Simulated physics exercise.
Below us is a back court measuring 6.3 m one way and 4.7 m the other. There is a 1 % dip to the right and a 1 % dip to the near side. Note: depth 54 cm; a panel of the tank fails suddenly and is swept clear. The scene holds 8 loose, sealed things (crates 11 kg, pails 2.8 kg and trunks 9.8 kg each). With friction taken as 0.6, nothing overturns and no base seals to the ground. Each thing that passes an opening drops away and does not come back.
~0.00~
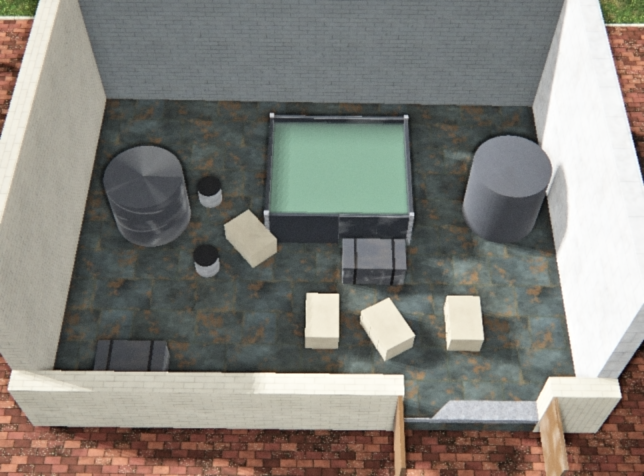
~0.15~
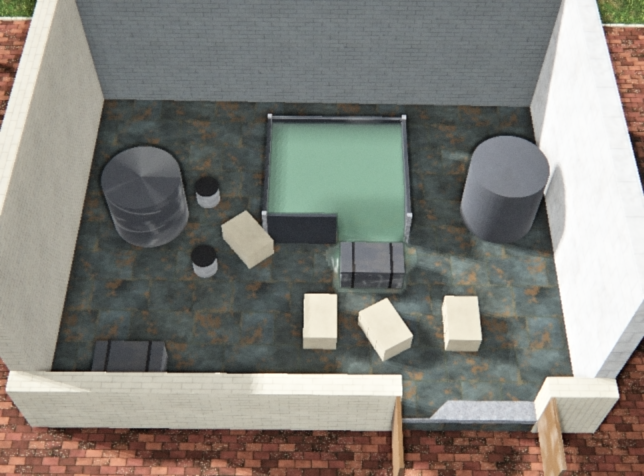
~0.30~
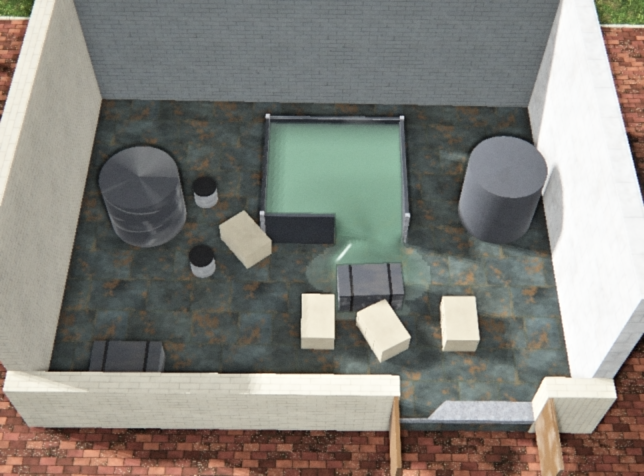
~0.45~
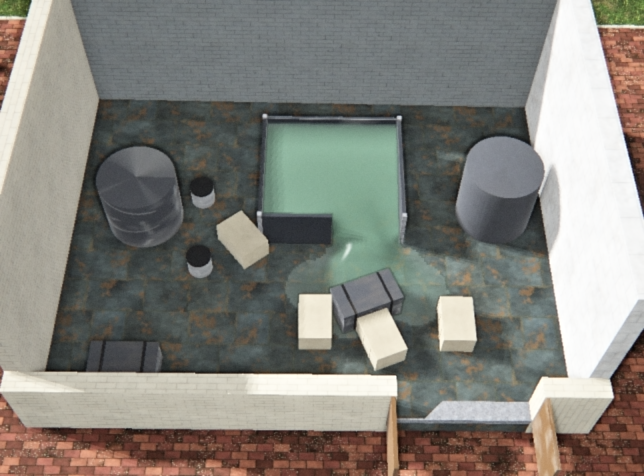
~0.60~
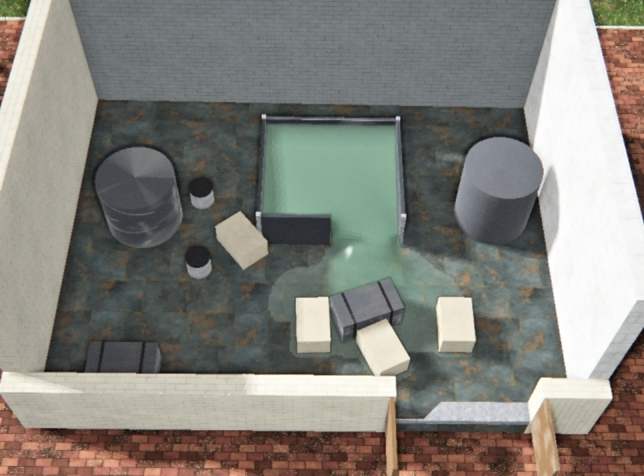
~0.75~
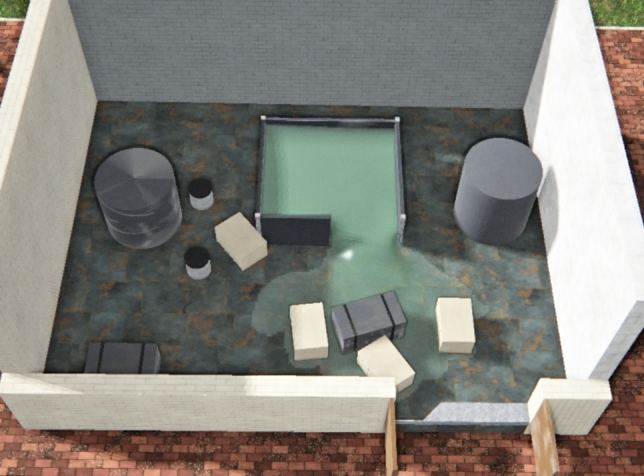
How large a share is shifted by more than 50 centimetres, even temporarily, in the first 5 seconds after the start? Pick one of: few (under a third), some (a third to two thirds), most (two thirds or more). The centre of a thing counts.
Some.
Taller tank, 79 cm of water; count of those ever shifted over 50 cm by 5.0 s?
Then the count would be 5.
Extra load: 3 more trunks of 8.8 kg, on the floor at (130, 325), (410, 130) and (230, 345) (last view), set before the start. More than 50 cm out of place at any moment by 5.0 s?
Taking them one by one: It goes beyond, then it stays within, then it goes beyond.
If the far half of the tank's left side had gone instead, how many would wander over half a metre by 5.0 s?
3.
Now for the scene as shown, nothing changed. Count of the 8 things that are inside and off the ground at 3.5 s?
Then: 1.
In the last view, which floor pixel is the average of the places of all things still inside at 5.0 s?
About (229, 259).
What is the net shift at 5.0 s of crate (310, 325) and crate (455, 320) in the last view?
Shifts in order: 250 cm; 100 cm.
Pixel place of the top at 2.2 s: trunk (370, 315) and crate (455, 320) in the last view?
Around (420, 332) and (558, 360).
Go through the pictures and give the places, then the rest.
In the first frame, a trunk at (374, 253) rests on the ground; a crate at (388, 323), on the bottom; water covers 3.0 m2; 0 of 8 have shifted.
In the second frame, a trunk at (372, 257), on the bottom, 6 cm from its start; a crate at (386, 324), on the bottom; water covers 3.3 m2; 1 of 8 have shifted.
In the third frame, a trunk at (370, 279), on the bottom, 39 cm from its start; a crate at (384, 325), on the bottom; 4.0 m2 under water; 1 of 8 have shifted.
In the fourth frame, a trunk at (367, 293) rests on the ground, 58 cm from its start; a crate at (382, 333) rests on the ground, 13 cm from its start; water covers 4.9 m2; 2 of 8 have shifted.
In the fifth frame, a trunk at (367, 302) rests on the ground, 71 cm from its start; a crate at (383, 345), on the bottom, 27 cm from its start; water covers 5.6 m2; 2 of 8 have shifted.
In the sixth frame, a trunk at (369, 315), afloat, 89 cm from its start; a crate at (386, 362), on the bottom, 49 cm from its start; 6.4 m2 under water; 3 of 8 have shifted.
After 1.1 s 2 of 8 are over 50 cm from their spots; 1 afloat.
After 2.2 s 4 of 8 are over 50 cm from their spots; 3 afloat.
After 3.5 s 5 of 8 are over 50 cm from their spots; 1 afloat.
After 5.0 s 5 of 8 are over 50 cm from their spots, and 5 have been at some point; 2 afloat.
